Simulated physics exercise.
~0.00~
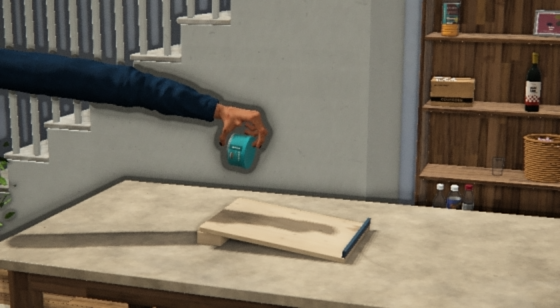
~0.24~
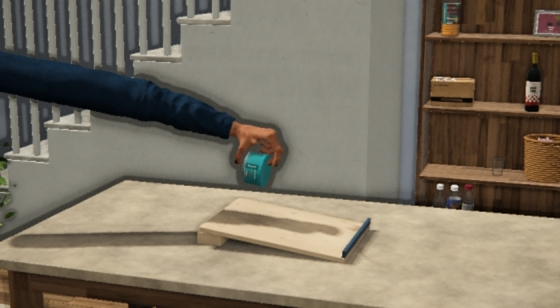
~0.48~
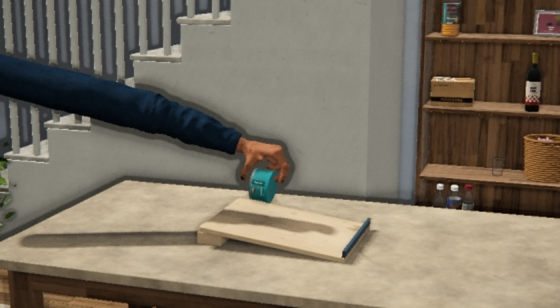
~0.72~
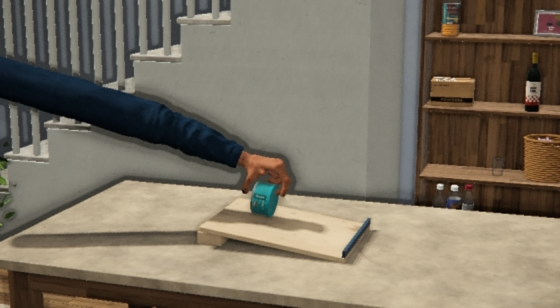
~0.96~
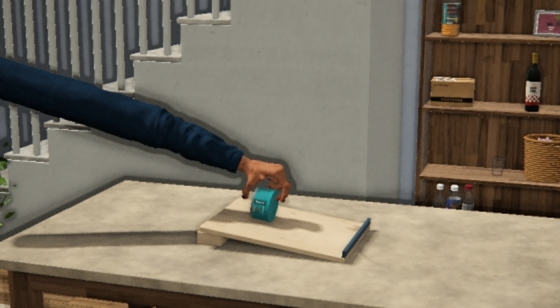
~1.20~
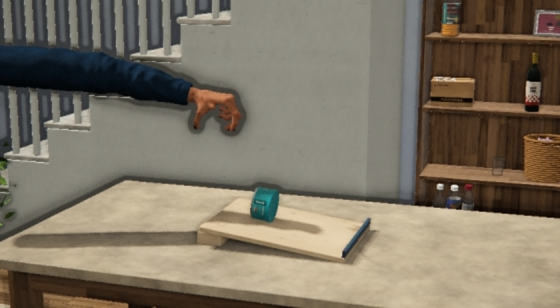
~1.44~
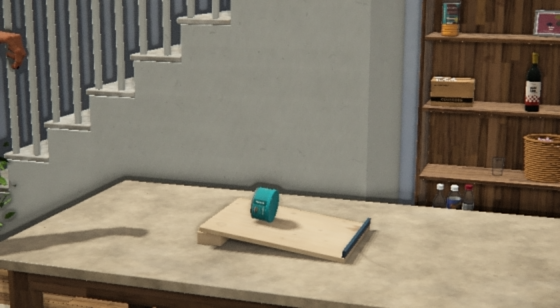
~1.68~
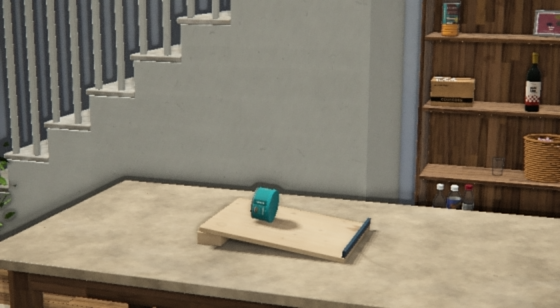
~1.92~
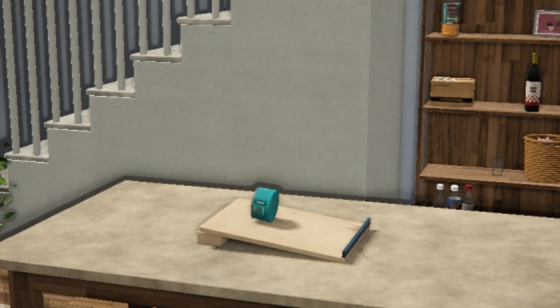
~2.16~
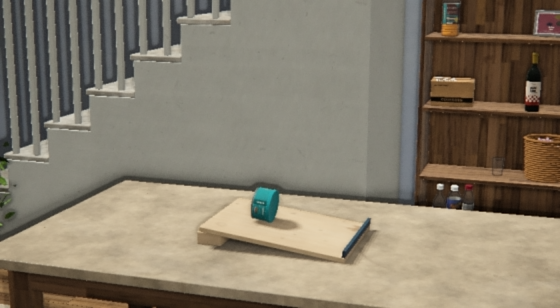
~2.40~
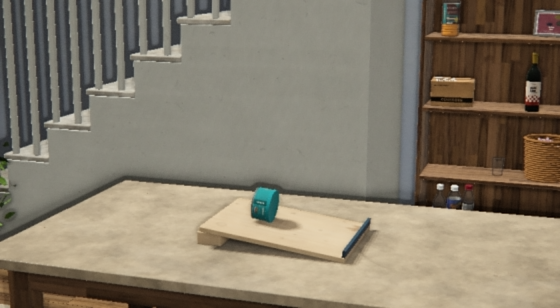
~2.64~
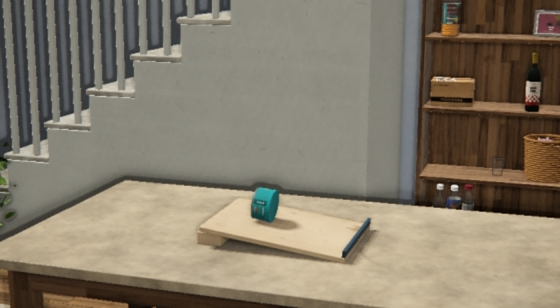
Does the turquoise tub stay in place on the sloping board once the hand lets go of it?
Yes, the turquoise tub stays at rest on the sloping board after the hand lets go and draws away.
